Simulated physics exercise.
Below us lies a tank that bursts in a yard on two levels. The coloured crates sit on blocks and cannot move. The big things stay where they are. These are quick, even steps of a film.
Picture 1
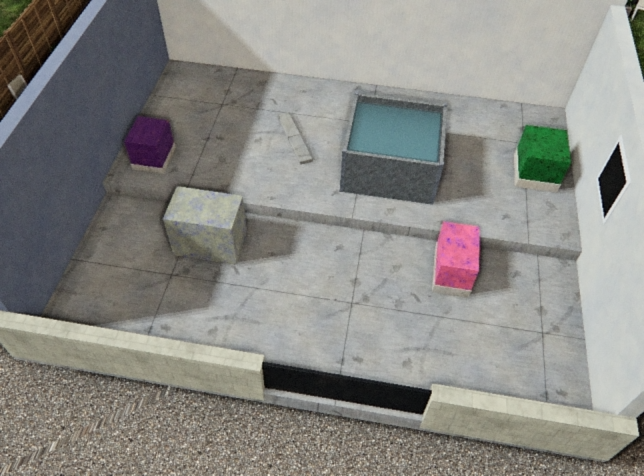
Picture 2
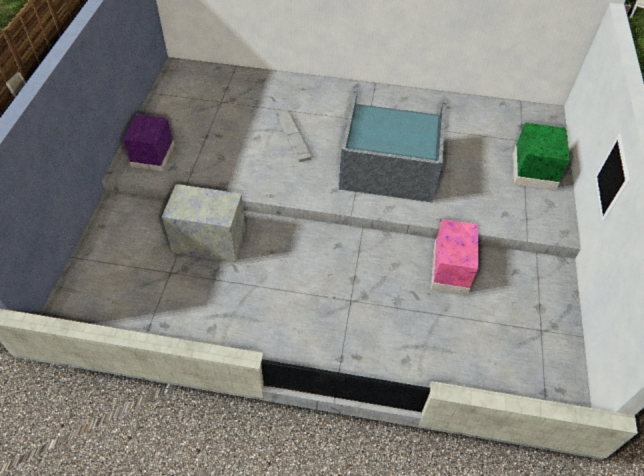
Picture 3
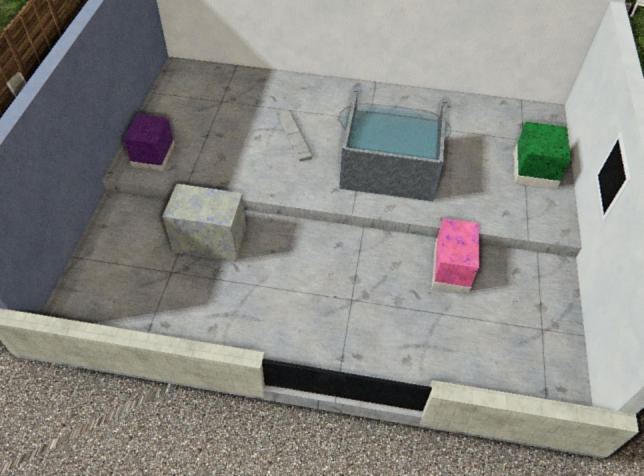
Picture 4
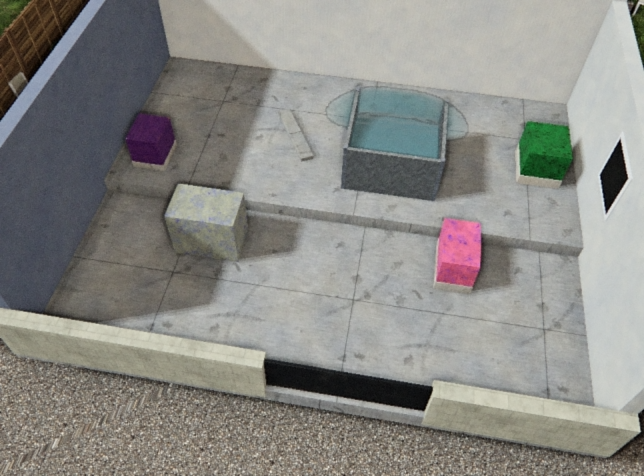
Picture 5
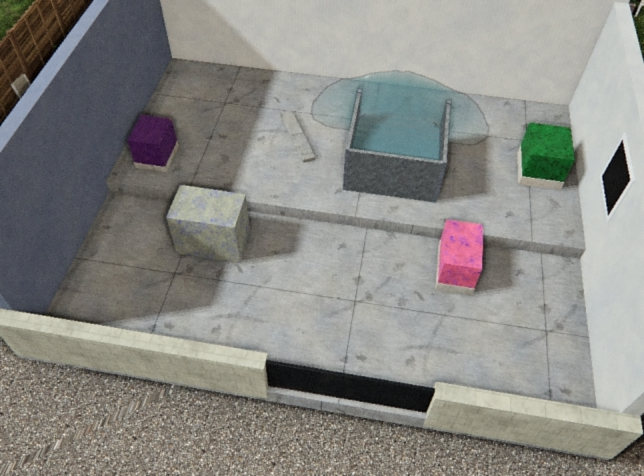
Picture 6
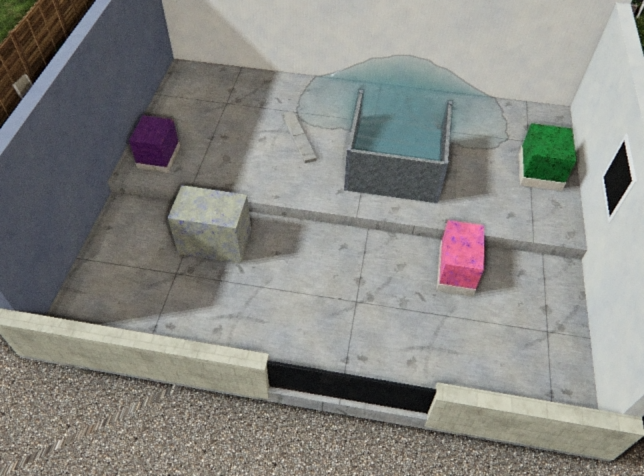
In a walled yard on two levels, the grey water tank sat full and still among coloured blocks, then water poured out through its far side and spread in a widening sheet across the paving.
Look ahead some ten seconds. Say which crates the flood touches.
The pink crate keeps dry; the purple crate is soaked; the green crate is soaked.
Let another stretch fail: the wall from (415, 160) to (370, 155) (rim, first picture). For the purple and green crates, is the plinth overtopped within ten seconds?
My reading: The purple crate is spared; the green crate escapes it.
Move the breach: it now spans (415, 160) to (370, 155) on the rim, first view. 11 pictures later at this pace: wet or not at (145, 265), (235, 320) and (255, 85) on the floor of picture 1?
As listed: No water, wet, no water.
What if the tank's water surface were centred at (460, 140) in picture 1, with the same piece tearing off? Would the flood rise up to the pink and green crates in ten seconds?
The pink crate is safe; the green crate is topped.
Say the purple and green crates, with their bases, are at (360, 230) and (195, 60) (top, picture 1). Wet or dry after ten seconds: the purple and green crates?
In short: Purple crate stays dry; green crate is soaked.
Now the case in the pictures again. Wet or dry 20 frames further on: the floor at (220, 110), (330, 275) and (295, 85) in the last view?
As listed: Wet, not flooded, covered.
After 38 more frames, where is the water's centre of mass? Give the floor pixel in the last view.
Roughly at (345, 160).
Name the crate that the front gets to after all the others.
That is the pink-painted one.
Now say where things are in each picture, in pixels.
The water tank at (396, 131) is whole and still, in the first frame.
The front is at a hidden place, out from the gap on the water tank's far side, in the second frame.
The front is at (346, 113), out from the gap on the water tank's far side, in the third frame.
The front is at (345, 96), out from the gap on the water tank's far side, in the fourth frame.
Water pours out on the water tank's far side and has run to (348, 79), in the fifth frame.
Water pours out on the water tank's far side and has run to (322, 77), in the sixth frame.
A moment on, water covers 15 % of the floor; the pink crate not reached, the purple crate not reached, the green crate water round its plinth.
Next, water covers 25 % of the floor; the pink crate not reached, the purple crate not reached, the green crate water round its plinth.
Then, water covers 40 % of the floor; the pink crate not reached, the purple crate water round its plinth, the green crate water round its plinth.
Later, water covers 75 % of the floor; the pink crate water round its plinth, the purple crate water round its plinth, the green crate water round its plinth.
In the end, water covers 95 % of the floor; the pink crate stayed above the water, the purple crate was topped, the green crate was topped.
